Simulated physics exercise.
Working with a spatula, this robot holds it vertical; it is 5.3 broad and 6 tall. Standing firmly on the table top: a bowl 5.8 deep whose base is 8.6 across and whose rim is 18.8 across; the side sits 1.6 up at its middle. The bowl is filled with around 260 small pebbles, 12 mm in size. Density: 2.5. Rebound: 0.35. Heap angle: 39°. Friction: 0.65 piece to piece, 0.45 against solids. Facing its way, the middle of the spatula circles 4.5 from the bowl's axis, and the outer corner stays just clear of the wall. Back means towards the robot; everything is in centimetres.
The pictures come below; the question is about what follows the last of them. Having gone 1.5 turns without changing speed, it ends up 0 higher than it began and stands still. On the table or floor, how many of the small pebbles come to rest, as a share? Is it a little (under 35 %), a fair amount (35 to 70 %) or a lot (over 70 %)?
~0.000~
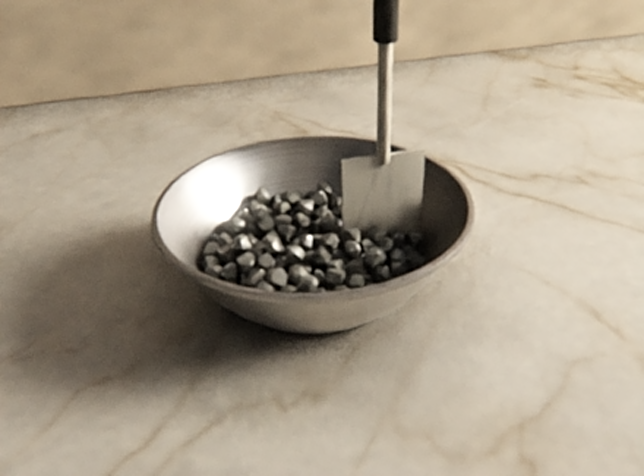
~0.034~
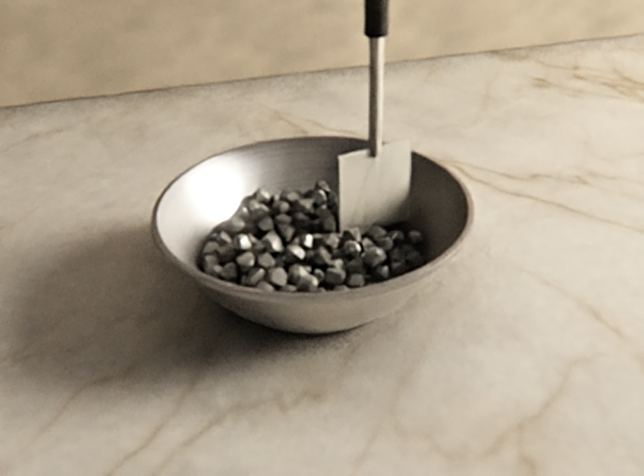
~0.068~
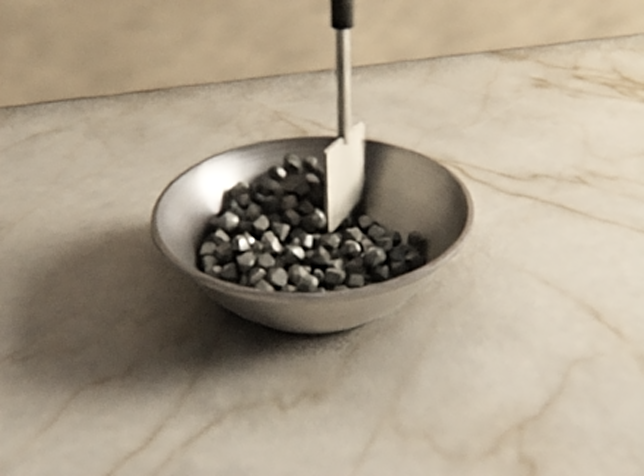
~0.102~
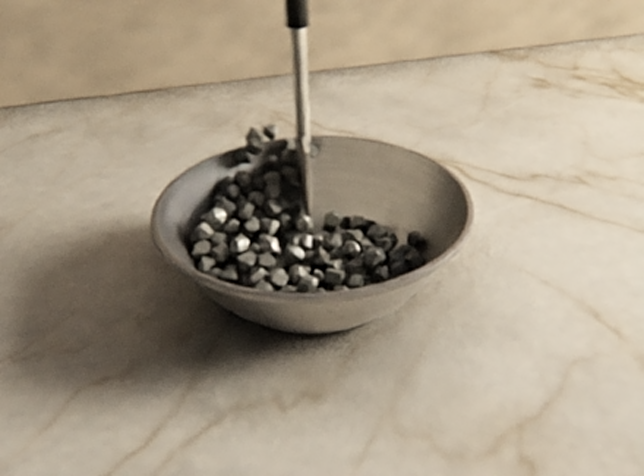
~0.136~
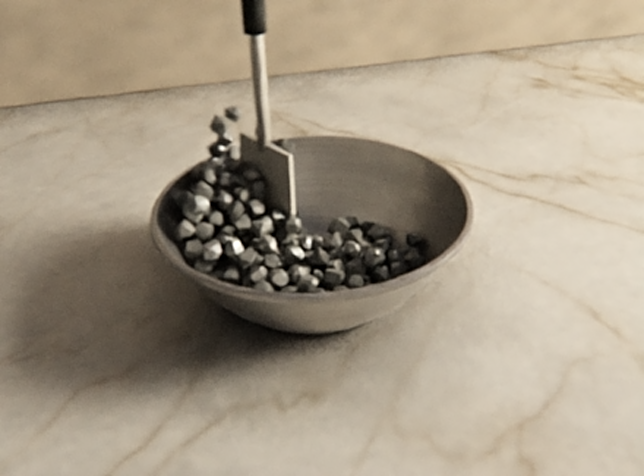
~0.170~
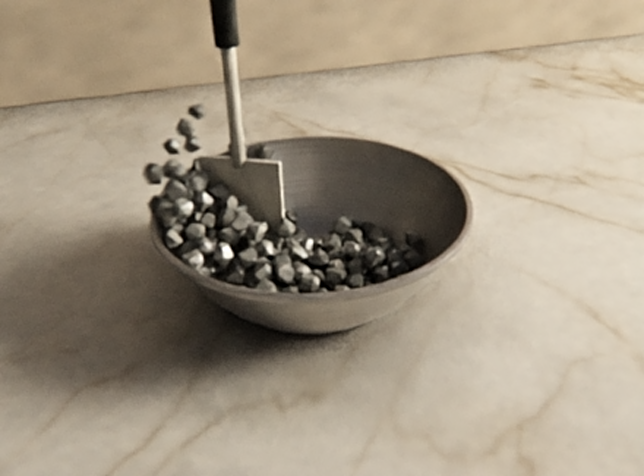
A fair amount, 35 to 70 %.
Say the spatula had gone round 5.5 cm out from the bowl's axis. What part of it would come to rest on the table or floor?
It would come to about 20 per cent.
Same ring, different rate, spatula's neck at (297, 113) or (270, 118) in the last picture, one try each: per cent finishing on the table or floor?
Around 25 and 40 percent, in that order.
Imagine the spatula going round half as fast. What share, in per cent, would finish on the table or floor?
Then roughly 20 %.
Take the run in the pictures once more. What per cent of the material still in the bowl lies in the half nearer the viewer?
About 70 %.
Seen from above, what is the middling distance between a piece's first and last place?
Roughly 13 cm.
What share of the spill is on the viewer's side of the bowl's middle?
Close to 60 percent, I reckon.
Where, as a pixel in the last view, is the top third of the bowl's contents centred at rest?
Estimated centre: (277, 295).
After 0.32 s, 299° round, highest piece 10 above the table; 205 in the bowl, 11 on the table or floor, 47 in flight or on the tool.
After 0.46 s, 86° round, highest piece 9 above the table; 166 in the bowl, 70 on the table or floor, 27 in flight or on the tool.
After 0.74 s, 180° round, highest piece 6 above the table; 136 in the bowl, 127 on the table or floor.
After 1.44 s, 180° round, highest piece 6 above the table; 136 in the bowl, 127 on the table or floor.
At rest, 136 in the bowl, 127 on the table or floor. That is 48 % on the table or floor.
